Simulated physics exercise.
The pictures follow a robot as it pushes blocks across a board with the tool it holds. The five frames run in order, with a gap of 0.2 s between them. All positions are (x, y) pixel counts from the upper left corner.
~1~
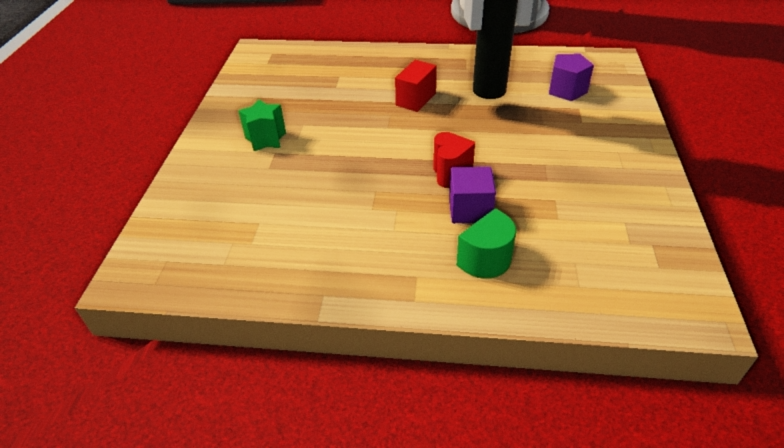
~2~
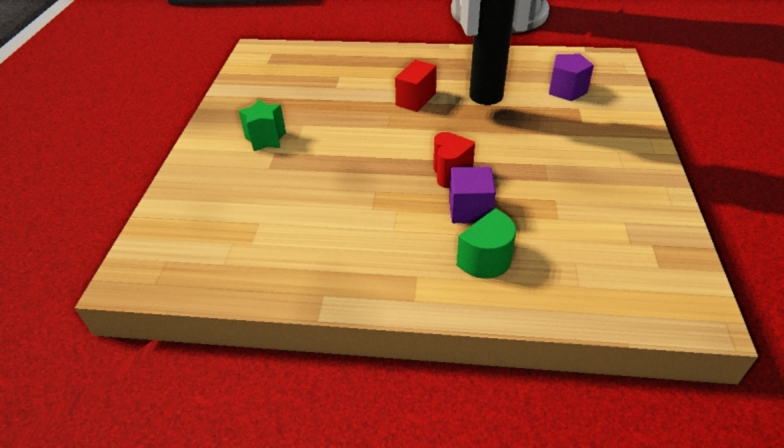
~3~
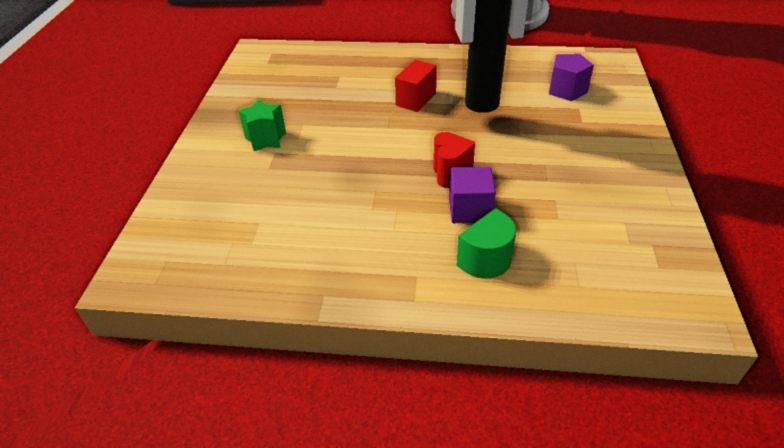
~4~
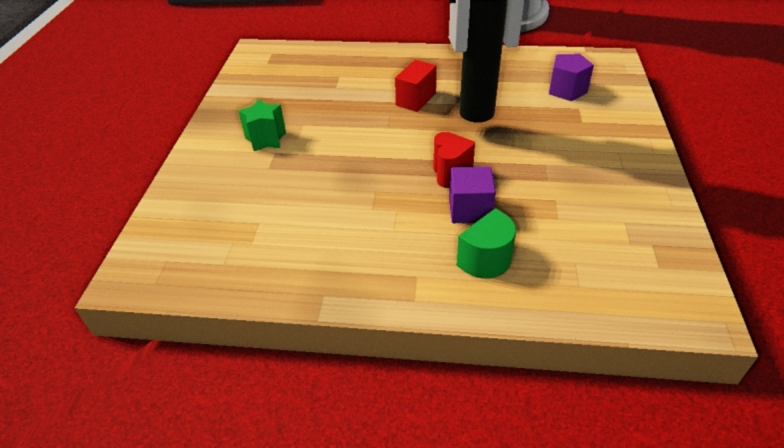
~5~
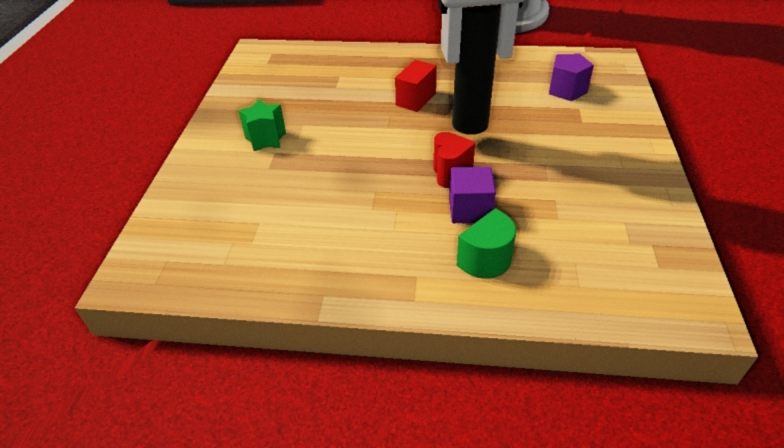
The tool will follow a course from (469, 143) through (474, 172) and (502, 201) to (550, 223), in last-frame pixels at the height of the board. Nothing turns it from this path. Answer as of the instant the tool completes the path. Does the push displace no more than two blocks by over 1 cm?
Final answer: Yes.
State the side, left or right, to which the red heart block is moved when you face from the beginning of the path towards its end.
To the right.
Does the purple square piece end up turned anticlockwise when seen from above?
No, that is not what happens.
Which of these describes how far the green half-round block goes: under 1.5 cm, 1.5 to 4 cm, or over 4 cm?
Short, under 1.5 cm.
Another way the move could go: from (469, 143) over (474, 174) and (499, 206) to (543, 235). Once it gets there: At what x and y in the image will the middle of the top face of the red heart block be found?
I expect it at (444, 157).
On the path given first. One third of the way, tool (476, 155); red heart block (447, 156), turned 30° clockwise.
Two thirds of the way, tool (506, 183); red heart block (446, 157), turned 35° clockwise; purple square piece (477, 190), turned 40° clockwise.
At the end, tool (555, 204); red heart block (446, 157), turned 35° clockwise; purple square piece (477, 190), turned 40° clockwise; green half-round block not moved.
